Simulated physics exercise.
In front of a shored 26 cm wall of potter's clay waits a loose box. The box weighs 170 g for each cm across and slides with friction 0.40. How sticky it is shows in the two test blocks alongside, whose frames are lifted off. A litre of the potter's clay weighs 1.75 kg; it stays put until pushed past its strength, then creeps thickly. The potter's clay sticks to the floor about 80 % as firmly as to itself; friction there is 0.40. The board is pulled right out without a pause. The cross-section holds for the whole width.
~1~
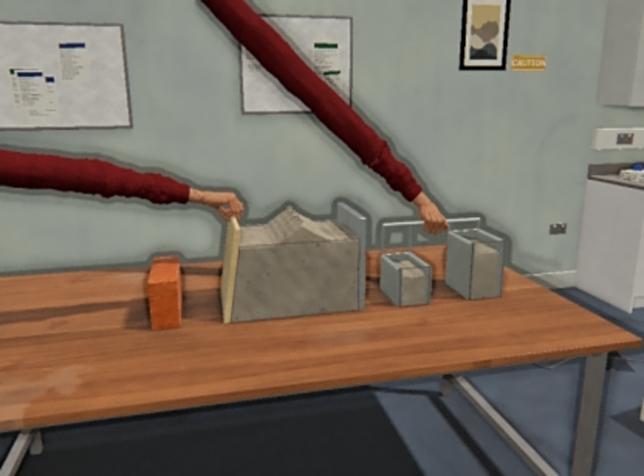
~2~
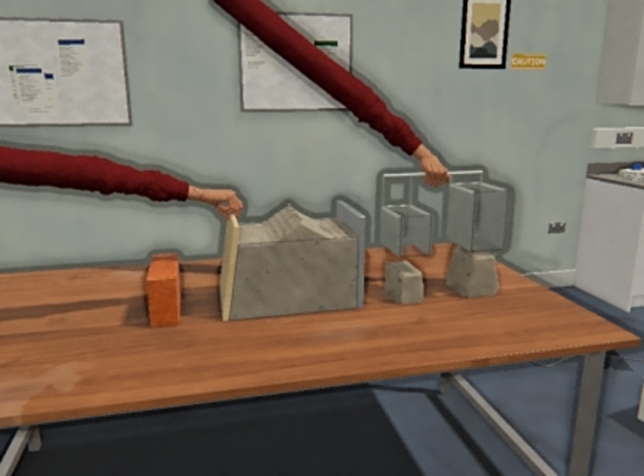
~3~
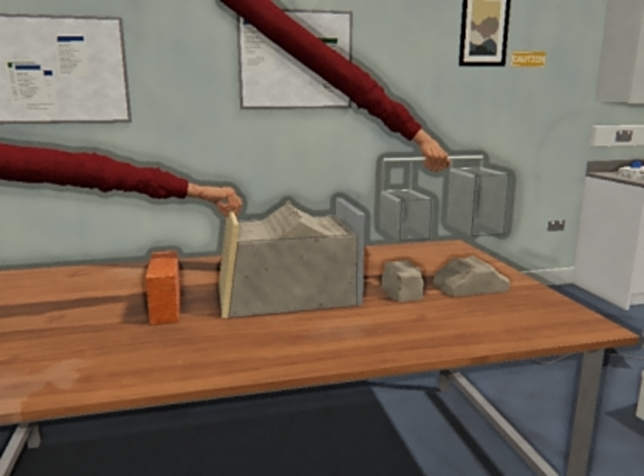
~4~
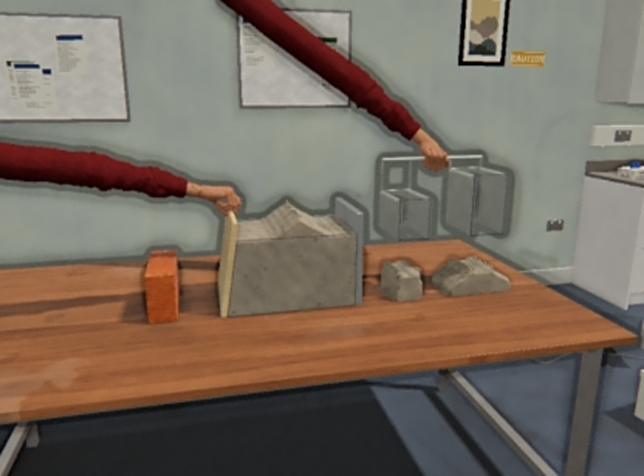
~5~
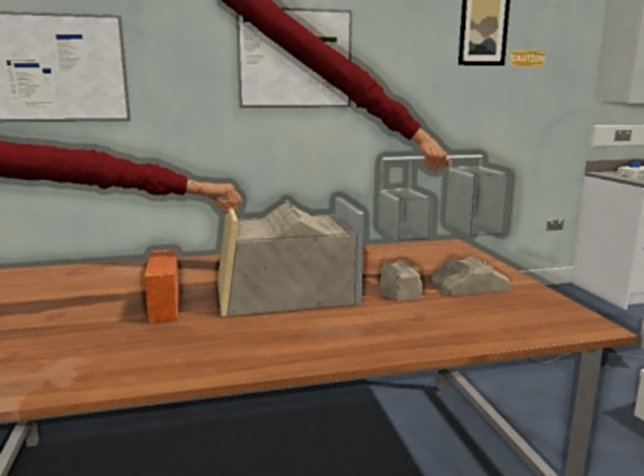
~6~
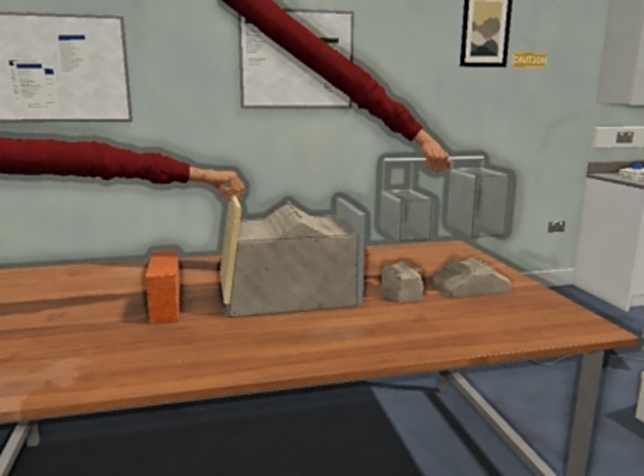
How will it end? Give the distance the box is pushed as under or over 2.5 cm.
The result is over 2.5 cm.
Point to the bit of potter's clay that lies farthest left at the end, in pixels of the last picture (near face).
Near (161, 312).
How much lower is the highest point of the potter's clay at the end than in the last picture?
Some 5.5 cm.
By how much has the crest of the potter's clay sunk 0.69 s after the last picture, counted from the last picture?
About 5.5 cm.
Then, 0.32 s after the last picture, the box has not moved.
Then, 0.69 s after the last picture, the box has been pushed 3.0 cm.
Then, 1.06 s after the last picture, the box has been pushed 5.4 cm.
Then, 1.43 s after the last picture, the box has been pushed 5.4 cm.
Then, 1.47 s after the last picture, at the end, the box has been pushed 5.4 cm.
